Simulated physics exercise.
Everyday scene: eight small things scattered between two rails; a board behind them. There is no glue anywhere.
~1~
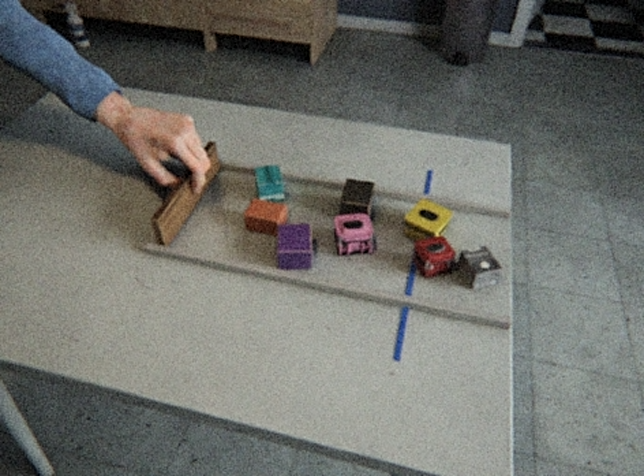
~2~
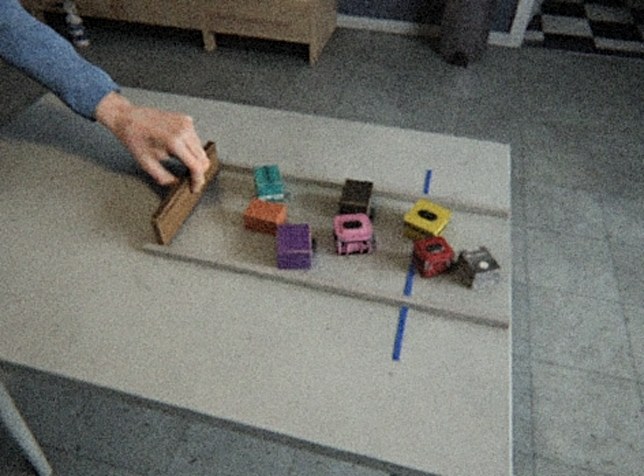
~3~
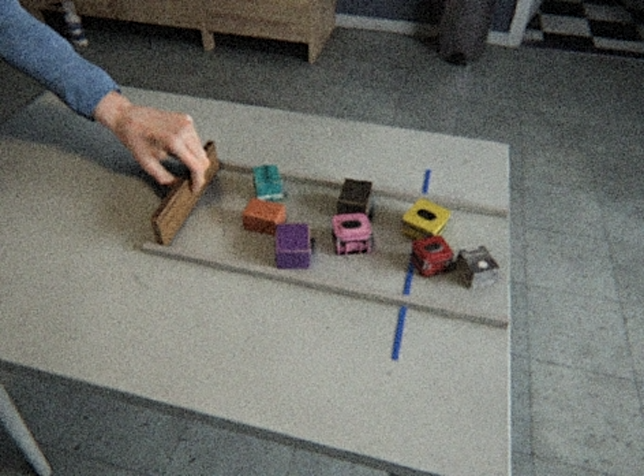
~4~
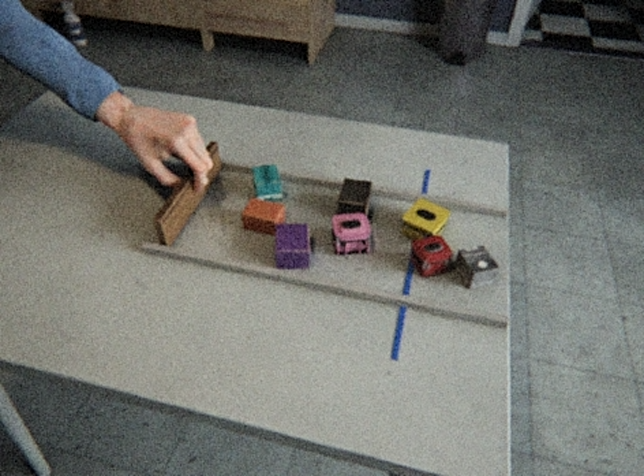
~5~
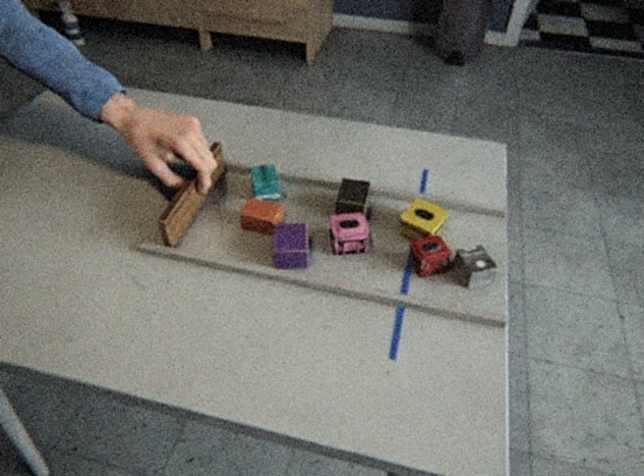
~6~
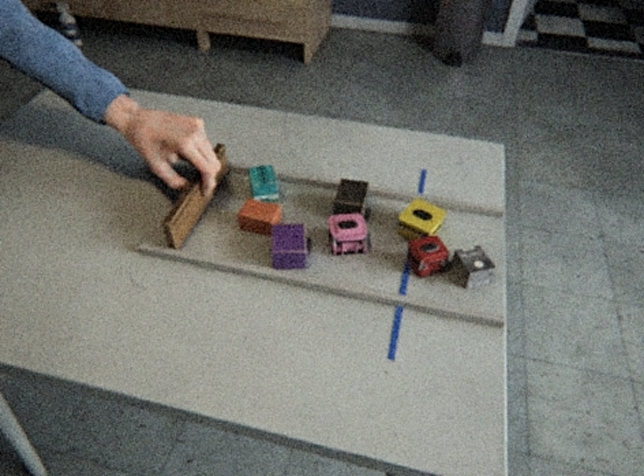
A hand slides a wooden board slightly right toward the small coloured objects between two rails.
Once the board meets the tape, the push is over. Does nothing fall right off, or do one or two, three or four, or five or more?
One or two fall off.
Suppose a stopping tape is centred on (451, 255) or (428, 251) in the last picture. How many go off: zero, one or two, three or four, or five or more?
Count at position one: Three to four; at position two: 3 or 4.
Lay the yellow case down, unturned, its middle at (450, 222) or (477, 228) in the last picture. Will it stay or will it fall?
Case one, it is still there; case two, it is still there.
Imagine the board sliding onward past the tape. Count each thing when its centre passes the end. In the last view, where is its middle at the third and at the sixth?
The first puts it near (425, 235), the next near (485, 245).
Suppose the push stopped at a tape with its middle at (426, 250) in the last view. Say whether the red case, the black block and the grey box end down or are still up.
In that case the red case slides off, the black block hangs on and the grey box slides off.
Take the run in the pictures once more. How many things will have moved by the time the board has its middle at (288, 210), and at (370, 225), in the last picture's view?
Counts: 3 / 8.
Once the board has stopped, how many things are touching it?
Result: 3 in all.
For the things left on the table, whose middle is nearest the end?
I'd say the red case.
Soon after, none off yet; grey box at rest near (473, 266); red case at rest near (427, 257); yellow case at rest near (421, 223).
Then, none off yet; grey box moved about its own width near (498, 268); red case moved about its own width near (467, 268); yellow case moved about its own width near (462, 231).
At rest, the number that fall off is one or two; fallen, grey box.
